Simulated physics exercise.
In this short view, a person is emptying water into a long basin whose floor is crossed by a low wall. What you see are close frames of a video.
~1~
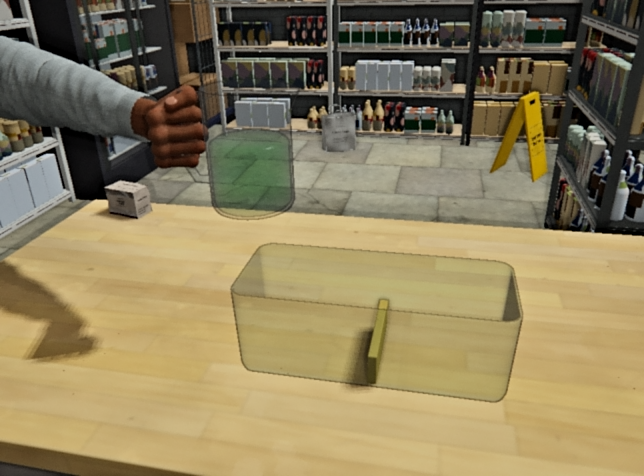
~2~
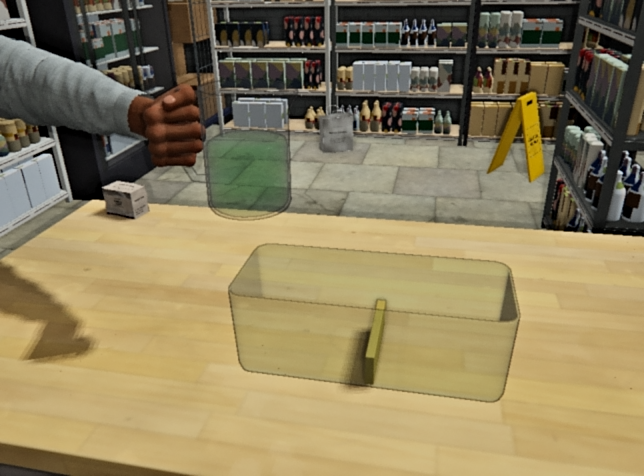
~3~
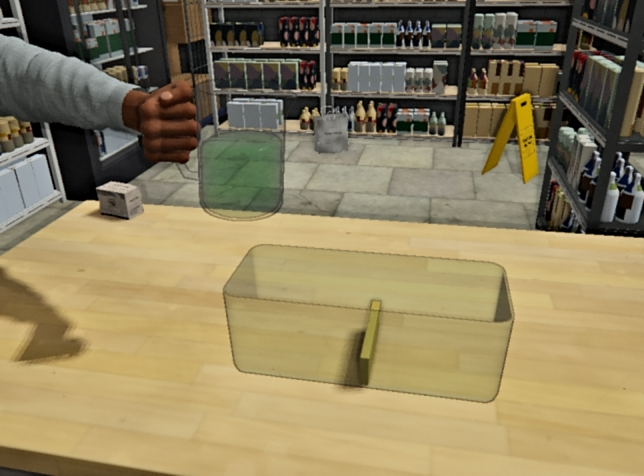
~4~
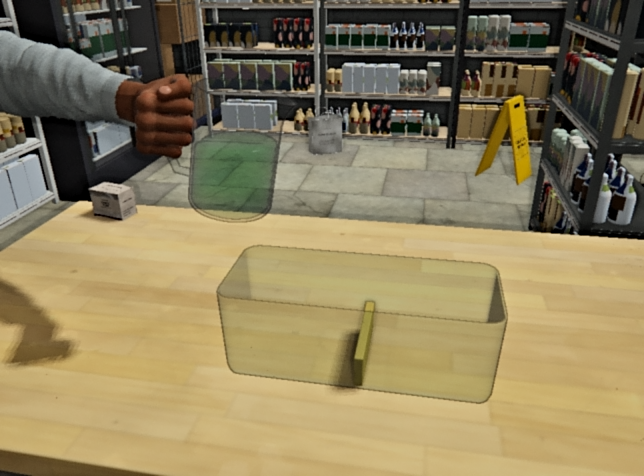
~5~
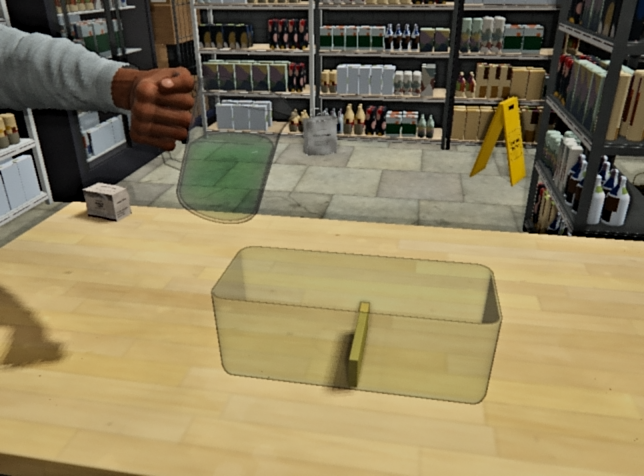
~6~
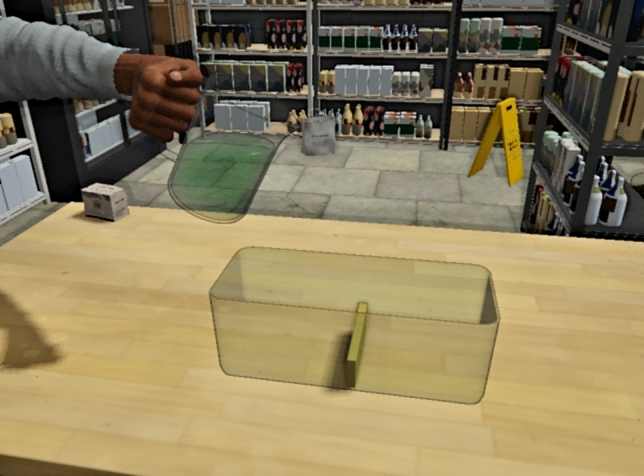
A hand in a grey sleeve, seen at the upper left from slightly above a pale wooden table in a shop with stocked shelves, holds a clear container of green liquid. On the table sit a long, see-through yellowish basin crossed by a low wall and a small grey box, with a yellow floor sign behind. The container tilts gradually rightward while the view shifts slightly.
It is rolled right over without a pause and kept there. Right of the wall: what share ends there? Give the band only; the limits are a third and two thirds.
From a third to two thirds.
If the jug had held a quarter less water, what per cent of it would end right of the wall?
Close to 30 per cent.
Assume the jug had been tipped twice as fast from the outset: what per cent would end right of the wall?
About 50 per cent.
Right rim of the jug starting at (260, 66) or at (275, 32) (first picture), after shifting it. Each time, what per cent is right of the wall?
Try one: 5 %; try two: 30 %.
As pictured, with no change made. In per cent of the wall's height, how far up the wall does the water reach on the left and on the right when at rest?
Roughly 30 left of the wall, roughly 30 right of it.
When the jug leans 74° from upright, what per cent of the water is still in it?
95 %.
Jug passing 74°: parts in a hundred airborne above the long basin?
5 %.
A moment on, the jug is tipped part way and 94 per cent is still to pour, 0 is left of the wall and 0 right of it.
Next, the jug is tipped on its side and 46 per cent is still to pour, 13 is left of the wall and 18 right of it.
Then the jug is tipped right over and 11 per cent is still to pour, 34 is left of the wall and 47 right of it.
Later the jug is tipped right over and 1 per cent is still to pour, 48 is left of the wall and 48 right of it.
In the end 50 per cent lies left of the wall, 49 right of it and 1 outside.
